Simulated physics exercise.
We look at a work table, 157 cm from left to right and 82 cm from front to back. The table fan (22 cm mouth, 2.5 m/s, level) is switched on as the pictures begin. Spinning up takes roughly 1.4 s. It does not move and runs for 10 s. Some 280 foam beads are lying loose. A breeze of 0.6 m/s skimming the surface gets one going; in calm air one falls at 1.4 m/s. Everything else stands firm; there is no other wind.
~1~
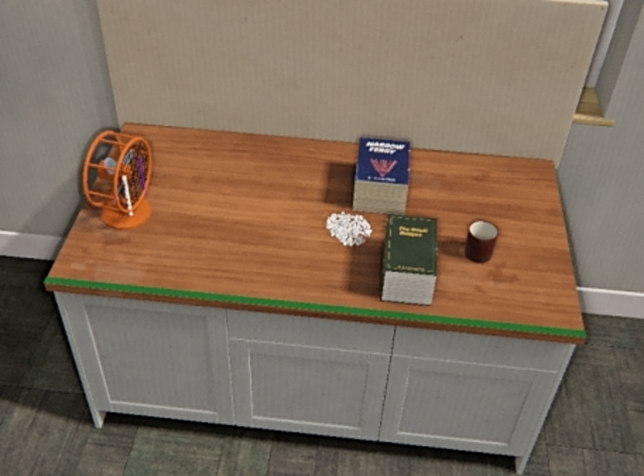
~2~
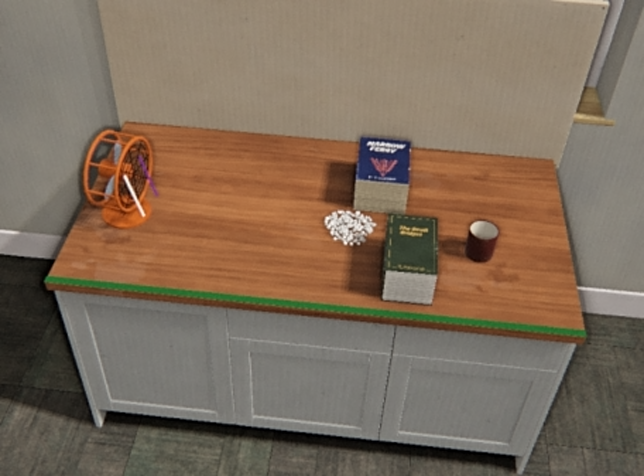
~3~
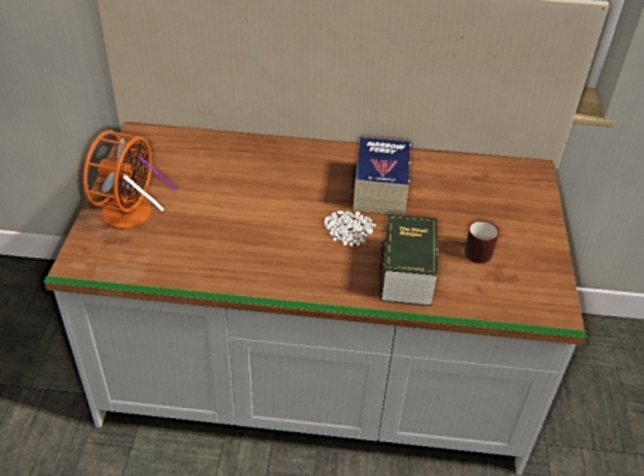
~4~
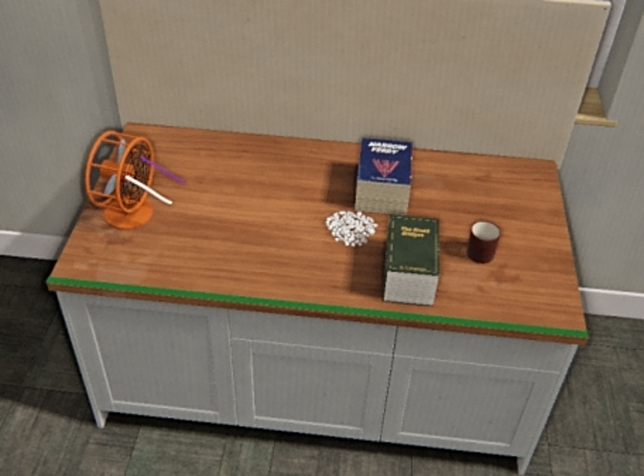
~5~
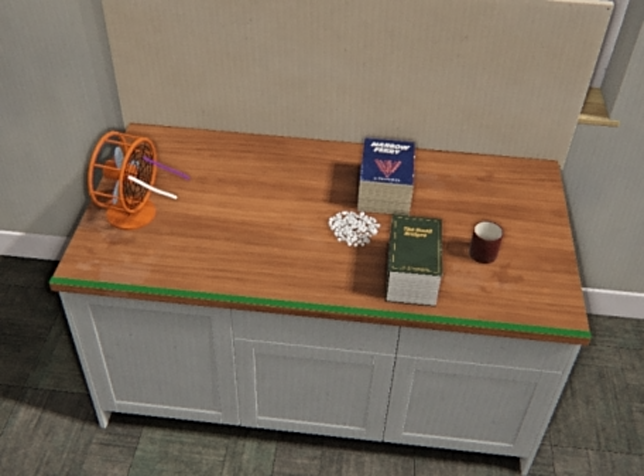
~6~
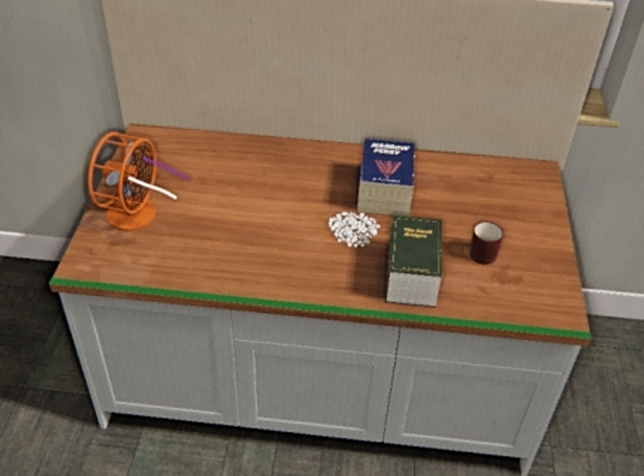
An orange table fan at the left of a wooden worktop starts up, its white and purple streamers first hanging close, then lifting and stretching out to the right. They stay extended, wavering slightly, while the white foam beads, two thick books and dark red mug remain still.
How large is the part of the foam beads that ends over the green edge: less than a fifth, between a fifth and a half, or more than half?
By then not even a fifth are over the green edge.
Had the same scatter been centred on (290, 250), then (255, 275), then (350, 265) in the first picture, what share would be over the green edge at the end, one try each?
In that order: 60 %, 100 %, 70 %.
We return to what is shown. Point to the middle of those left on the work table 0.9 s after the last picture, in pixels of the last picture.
At about (402, 213).
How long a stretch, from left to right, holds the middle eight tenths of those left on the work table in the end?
About 50 cm.
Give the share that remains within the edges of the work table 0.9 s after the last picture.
Some 100 per cent.
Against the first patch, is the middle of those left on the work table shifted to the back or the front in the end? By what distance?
To the back, by about 20 cm.
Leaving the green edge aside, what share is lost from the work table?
Near 30 %.
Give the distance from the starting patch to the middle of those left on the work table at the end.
Roughly 50 cm.
Then, 0.9 s after the last picture, 100 % are on the move or not yet settled, 0 % are over the green edge; the middle of those still in play is near (402, 213).
Then, 2.1 s after the last picture, 75 % are on the move or not yet settled, 0 % are over the green edge; the middle of those still in play is near (500, 211).
Then, 4.4 s after the last picture, 52 % are on the move or not yet settled, 0 % are over the green edge; the middle of those still in play is near (498, 205).
Then, 8.9 s after the last picture, at the end, 0 % are over the green edge; the middle of those still in play is near (493, 200).
